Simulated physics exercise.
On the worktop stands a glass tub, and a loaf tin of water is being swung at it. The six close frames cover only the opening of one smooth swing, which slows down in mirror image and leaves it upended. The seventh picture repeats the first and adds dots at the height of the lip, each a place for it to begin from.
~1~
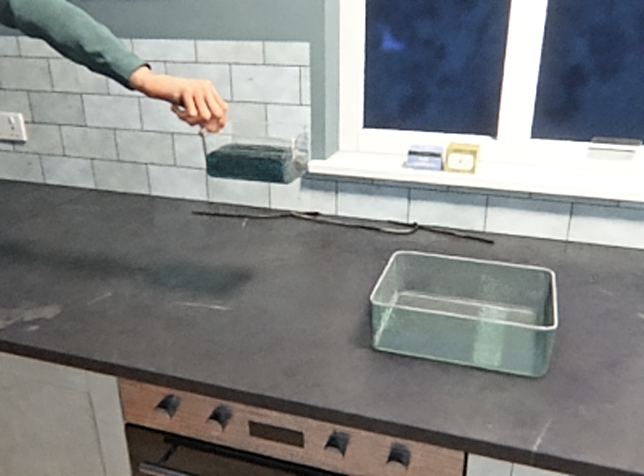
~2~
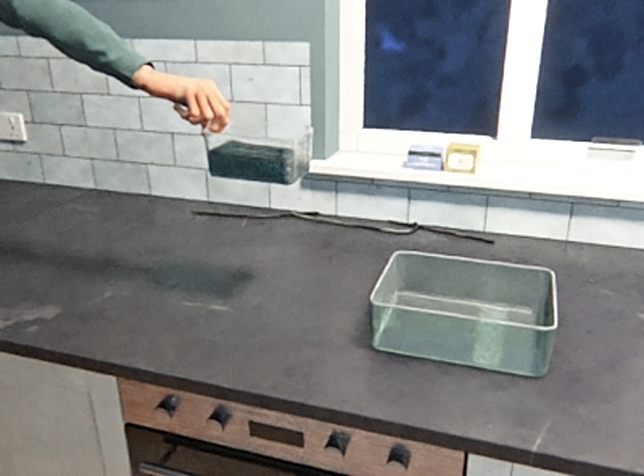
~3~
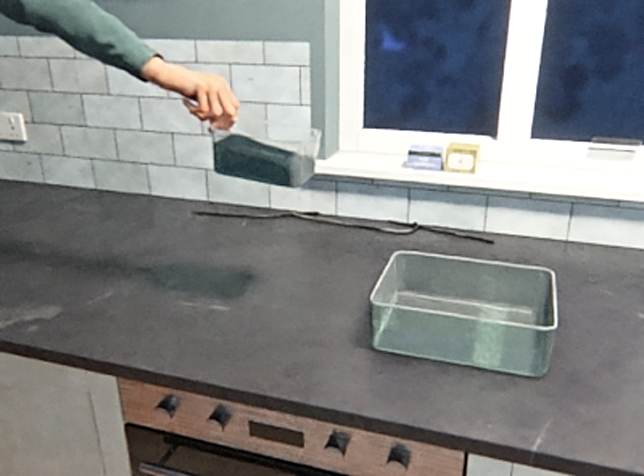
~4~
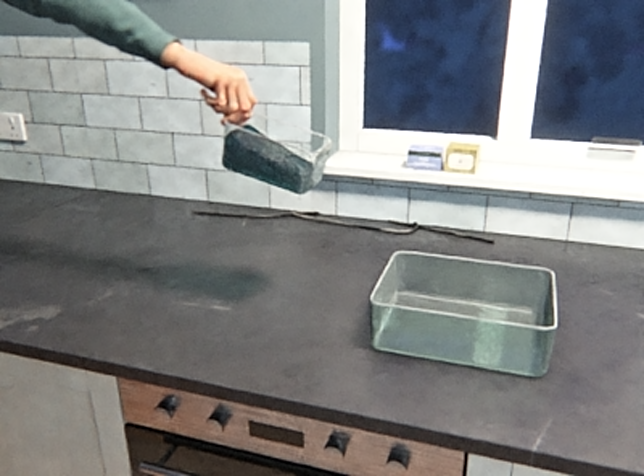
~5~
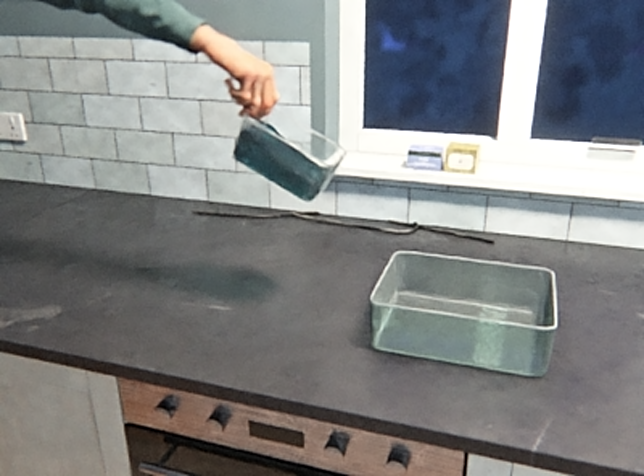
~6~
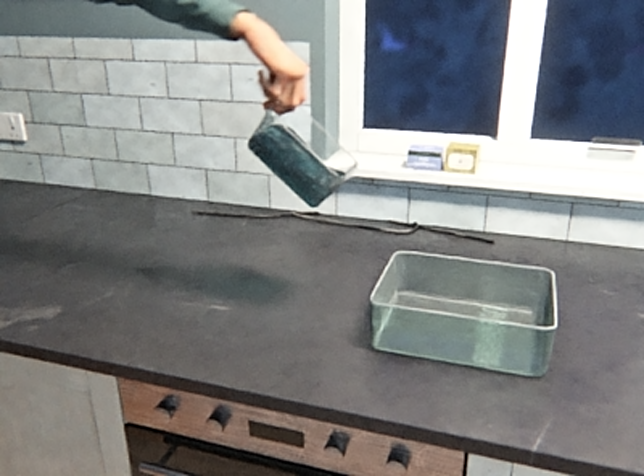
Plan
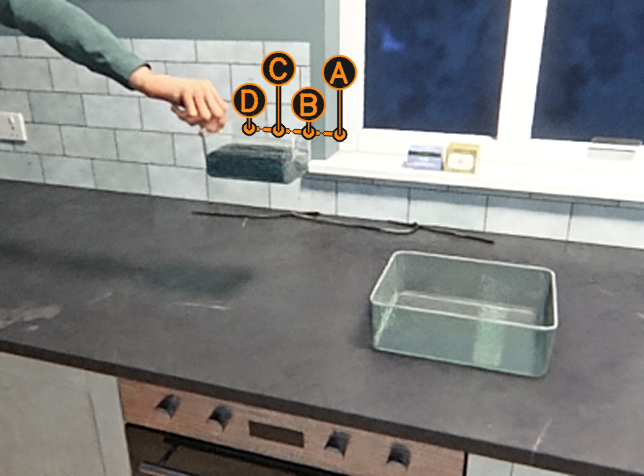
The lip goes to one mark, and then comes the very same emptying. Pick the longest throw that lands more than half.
D.
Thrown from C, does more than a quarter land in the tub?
Yes, it does.
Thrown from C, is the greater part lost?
No, that is safe.
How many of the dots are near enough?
All of the four.
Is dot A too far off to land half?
No.
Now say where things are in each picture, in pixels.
Upright, lip at (301, 131); tub from (371, 344) to (546, 375); nothing has left yet, in the first picture.
Upright, lip at (303, 132); nothing has left yet, in the second picture.
Tipped about 5°, lip at (312, 137); nothing has left yet, in the third picture.
Tipped about 14°, lip at (325, 146); nothing has left yet, in the fourth picture.
Tipped about 26°, lip at (339, 158); nothing has left yet, in the fifth picture.
Tipped about 40°, lip at (352, 172); nothing has left yet, in the sixth picture.
On the marked copy, A at (339, 134); B at (308, 132); C at (278, 130); D at (249, 128).
With A, about 94 % lands in the tub, 4 % falls short.
With B, about 82 % lands in the tub, 3 % falls short and 15 % goes beside or beyond.
With C, about 70 % lands in the tub, 17 % falls short and 13 % goes beside or beyond.
With D, about 67 % lands in the tub, 24 % falls short and 9 % goes beside or beyond.
